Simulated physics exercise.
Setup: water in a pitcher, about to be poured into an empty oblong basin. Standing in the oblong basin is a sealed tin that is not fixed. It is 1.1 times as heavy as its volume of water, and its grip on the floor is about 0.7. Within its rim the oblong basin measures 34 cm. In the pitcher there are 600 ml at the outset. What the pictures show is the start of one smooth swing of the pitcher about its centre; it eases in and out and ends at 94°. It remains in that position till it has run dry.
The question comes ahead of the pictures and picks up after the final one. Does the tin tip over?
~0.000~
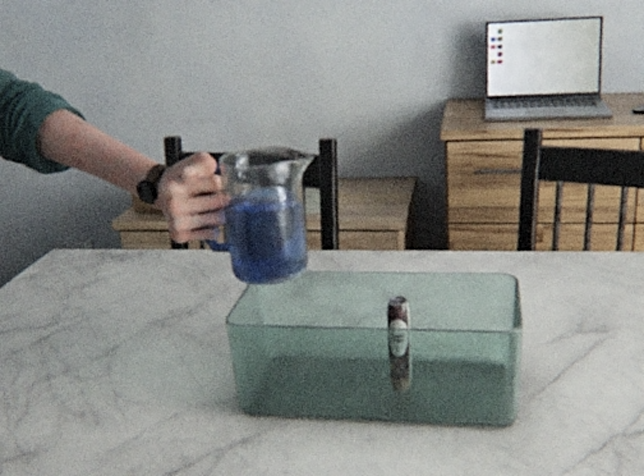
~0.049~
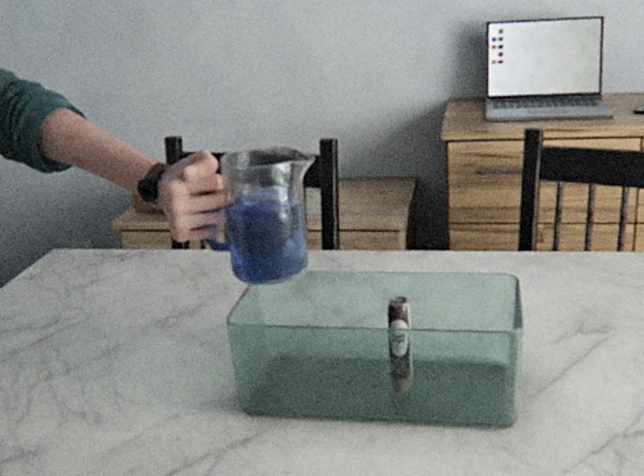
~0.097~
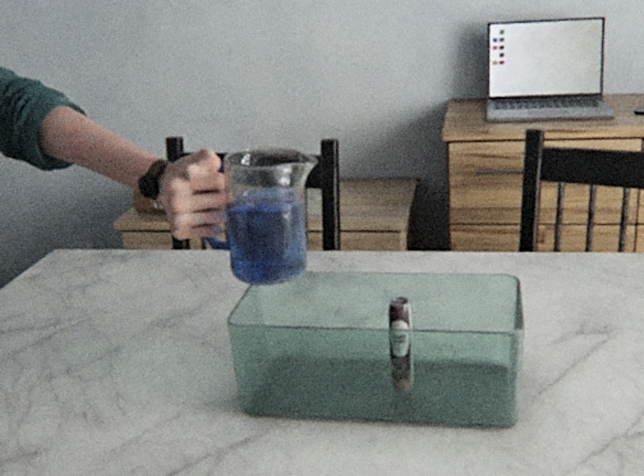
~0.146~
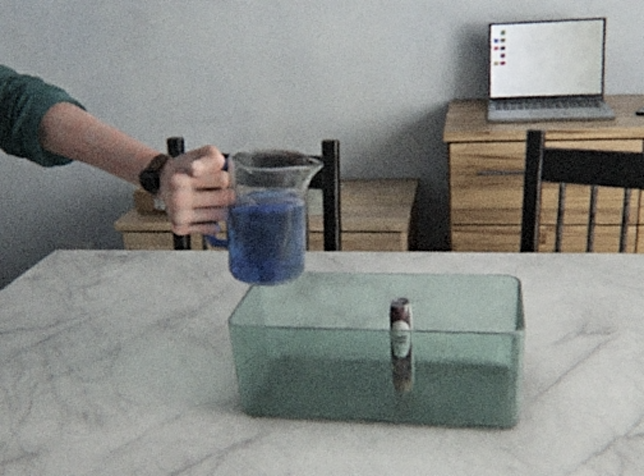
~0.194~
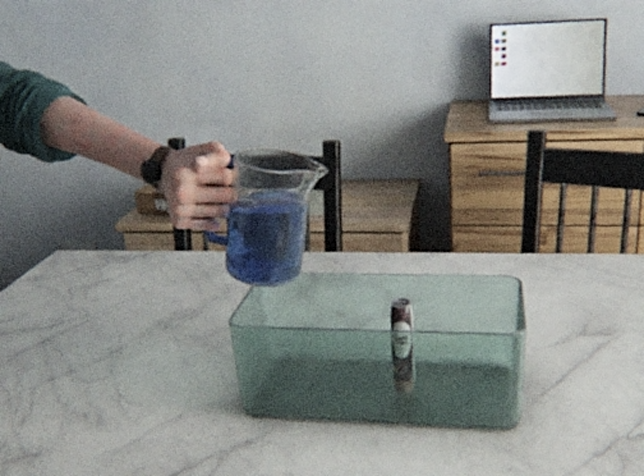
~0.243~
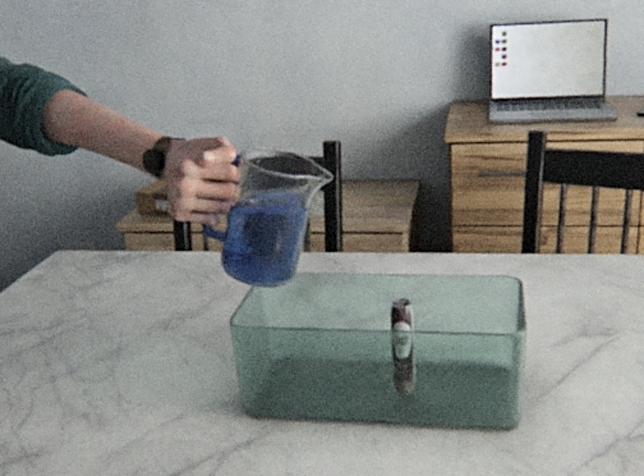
Yes, it tips over.
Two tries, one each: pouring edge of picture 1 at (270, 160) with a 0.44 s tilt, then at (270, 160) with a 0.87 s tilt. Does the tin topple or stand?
Run one: It does not tip. Run two: It does not tip.
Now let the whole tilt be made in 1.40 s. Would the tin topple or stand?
It tumbles over, then.
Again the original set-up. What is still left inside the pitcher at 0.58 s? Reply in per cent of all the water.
Some 96 % of it is still there.
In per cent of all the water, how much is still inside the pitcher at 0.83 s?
I'd say some 58 per cent remains.
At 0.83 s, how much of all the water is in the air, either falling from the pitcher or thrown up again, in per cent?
In-air share: About 16 %.
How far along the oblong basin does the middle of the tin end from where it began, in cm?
Roughly 8.0 cm.
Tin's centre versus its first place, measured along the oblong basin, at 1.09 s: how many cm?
About 8 cm.
Then, 0.58 s in, the tilt is 71° and 96 per cent is still to pour; the tin stands where it began.
Then, 0.83 s in, the tilt is 93° and 58 per cent is still to pour; the tin leans 6°.
Then, 1.09 s in, the tilt is 94° and 22 per cent is still to pour; the tin lies on its side.
Then, 1.37 s in, the tilt is 94° and 9 per cent is still to pour; the tin lies on its side.
Finally, the tin lies on its side.
